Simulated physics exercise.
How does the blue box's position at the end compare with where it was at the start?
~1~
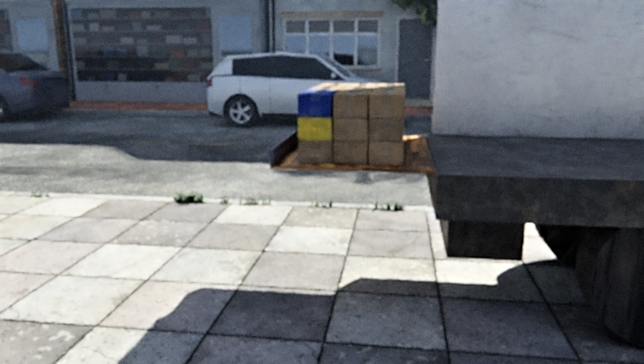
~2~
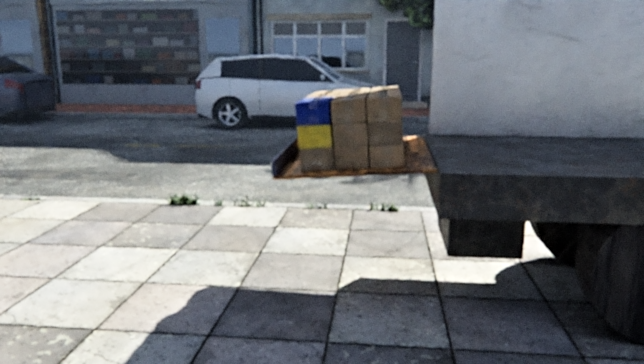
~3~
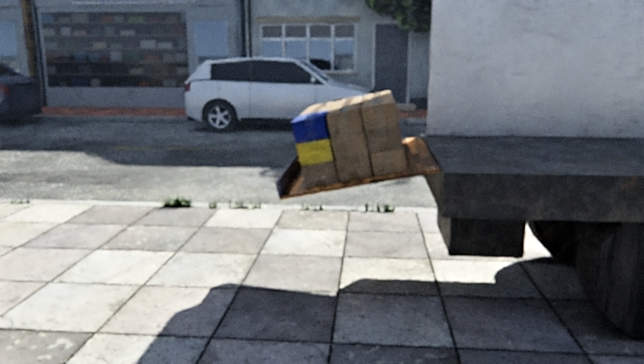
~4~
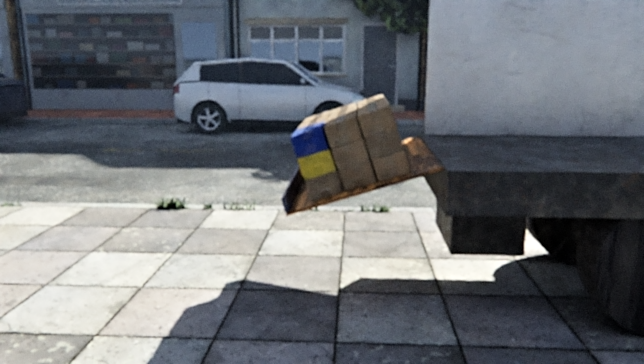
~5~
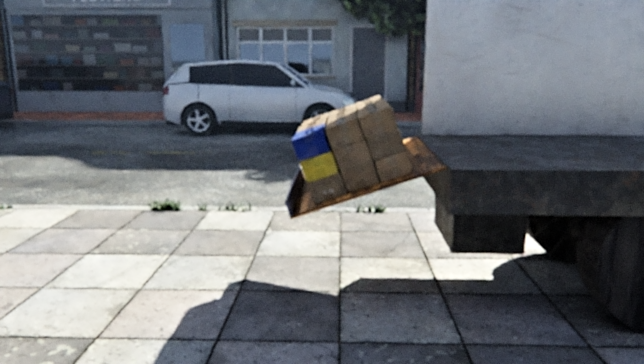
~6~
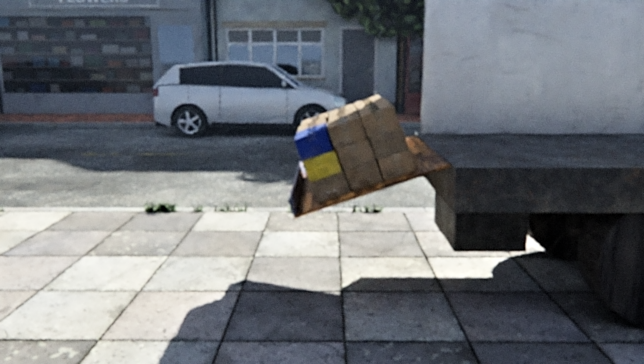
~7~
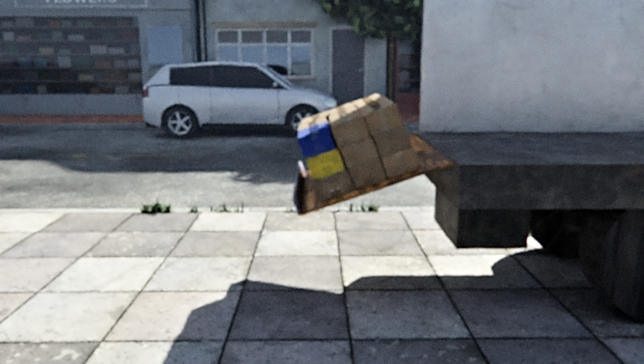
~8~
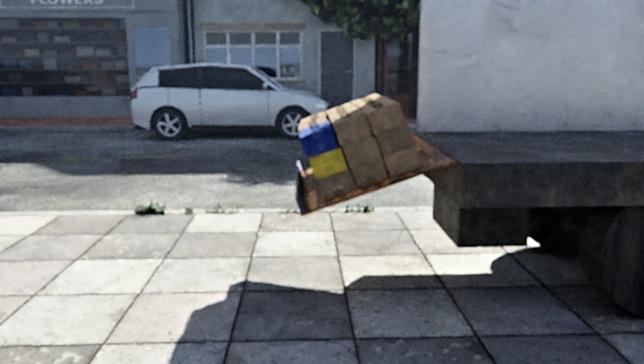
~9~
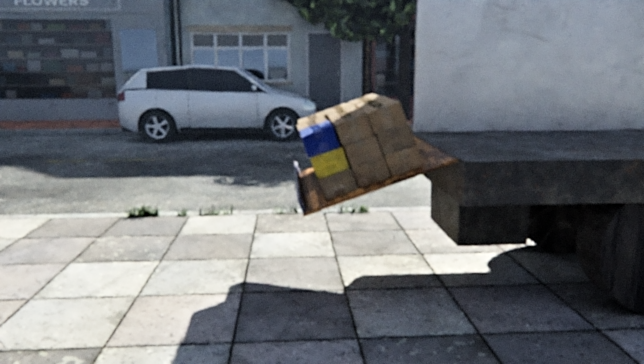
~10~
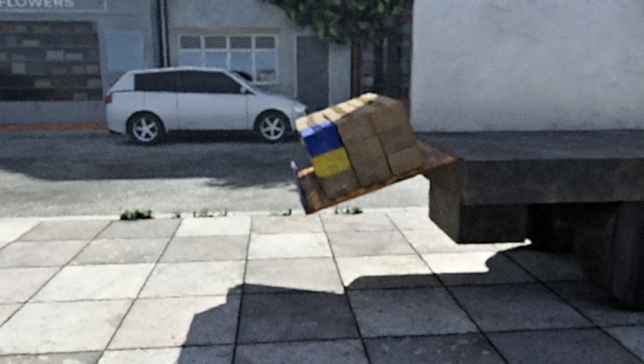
At the end the blue box is lower than it was at the start, and it is tilted along with the sloping platform.
